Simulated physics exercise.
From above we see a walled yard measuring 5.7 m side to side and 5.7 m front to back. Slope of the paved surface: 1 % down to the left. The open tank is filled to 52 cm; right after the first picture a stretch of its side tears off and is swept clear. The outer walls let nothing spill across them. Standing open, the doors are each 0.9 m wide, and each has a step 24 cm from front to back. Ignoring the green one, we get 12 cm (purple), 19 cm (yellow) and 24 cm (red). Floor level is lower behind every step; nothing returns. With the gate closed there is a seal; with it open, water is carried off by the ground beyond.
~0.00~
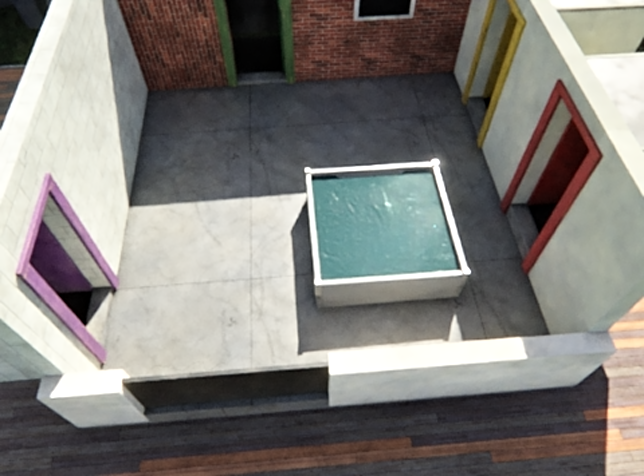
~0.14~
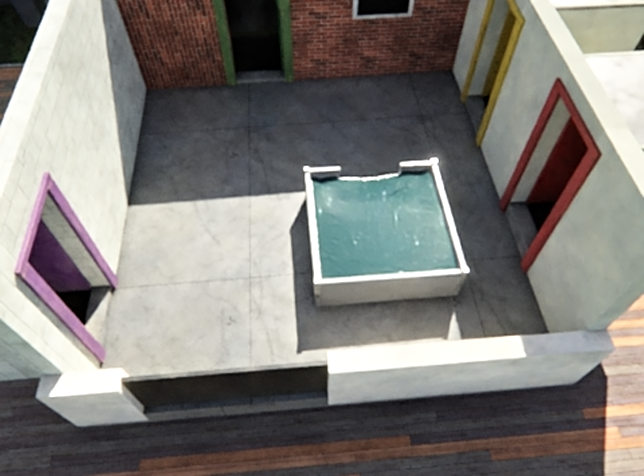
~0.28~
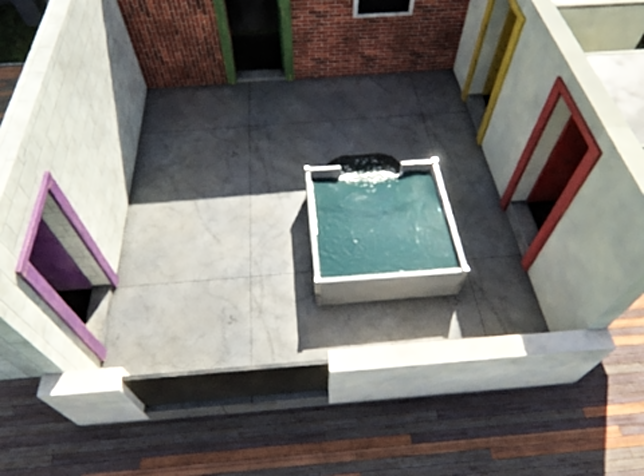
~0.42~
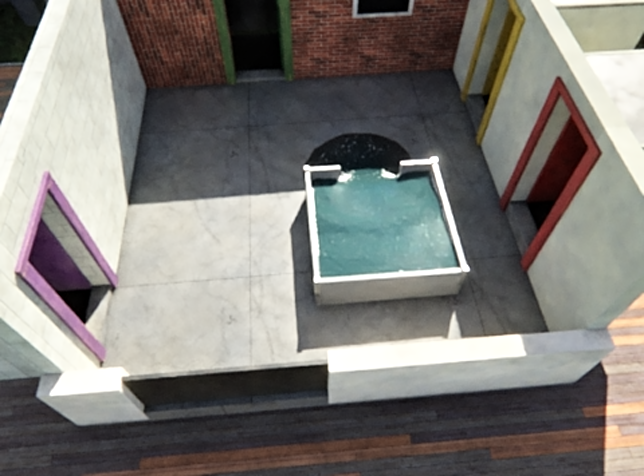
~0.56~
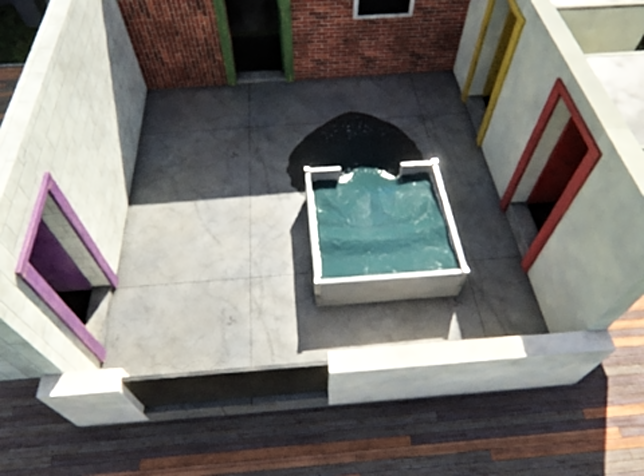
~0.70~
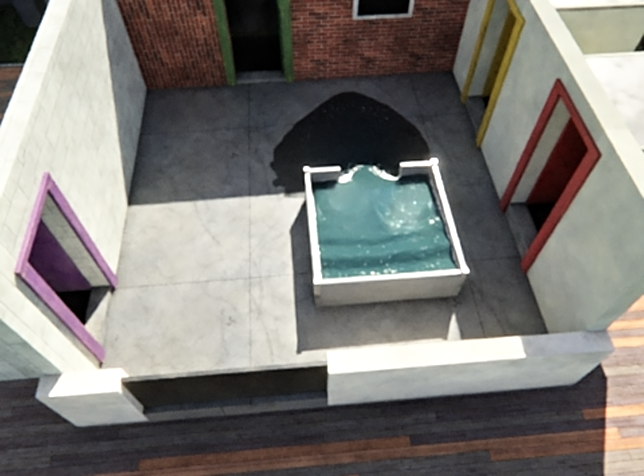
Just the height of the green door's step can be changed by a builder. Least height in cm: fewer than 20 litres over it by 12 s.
Approx. 10.5 cm.
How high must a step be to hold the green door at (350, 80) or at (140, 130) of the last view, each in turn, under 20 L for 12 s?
First place around 17 cm, second around 11.0 cm.
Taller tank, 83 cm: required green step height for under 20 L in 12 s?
I'd go with near 18 cm then.
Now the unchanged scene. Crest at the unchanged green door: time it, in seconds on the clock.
1.8 s.
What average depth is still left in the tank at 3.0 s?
Around 25 cm deep on average.
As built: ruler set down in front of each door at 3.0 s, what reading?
Purple door 0 cm, yellow door 10 cm, red door 0 cm, green door 12 cm.
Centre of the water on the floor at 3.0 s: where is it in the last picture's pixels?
Centre of mass: About (355, 170) px.
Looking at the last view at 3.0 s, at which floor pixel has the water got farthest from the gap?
Pixel: About (147, 93).
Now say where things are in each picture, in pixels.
In the first frame, the open tank at (381, 222) is whole and still, 52 cm deep; the green door at (257, 35) is dry.
In the second frame, the front is at a hidden place, 0.3 m from the gap on the far side; 0.2 m2 of floor is wet, 52 cm left at the back.
In the third frame, water pours out on the far side and has run 0.7 m, to (339, 161); about 9 cm deep outside, 52 cm at the back.
In the fourth frame, the front is at (353, 137), 1.2 m from the gap on the far side; 1.5 m2 of floor is wet, 52 cm left at the back.
In the fifth frame, water pours out on the far side and has run 1.8 m, to (350, 116); about 5 cm deep outside, 51 cm at the back.
In the sixth frame, the gap is on the far side, the front 2.3 m out at (346, 96); the back of the open tank holds 45 cm; the green door at (256, 34), 3.3 m from the gap, is still 1.4 m from the nearest water.
After 1.4 s water covers 25 % of the floor, deepest (27 cm) near (361, 184); it has not reached the green door.
After 3.0 s water covers 35 % of the floor, deepest (22 cm) near (147, 93); 12 cm at the green door, 31 litres in over its 7 cm step.
After 12.0 s water covers 95 % of the floor, deepest (10 cm) near (107, 329); 5 cm at the green door, 52 litres in over its 7 cm step.
At the green door as built, the water arrived by 1.5 s and peaked near 15 cm at 1.8 s.
With a step of 9.5 cm, 26 litres would have come in within the 12 s; with 13 cm, 7 litres. So under 20 litres takes about 10.5 cm.
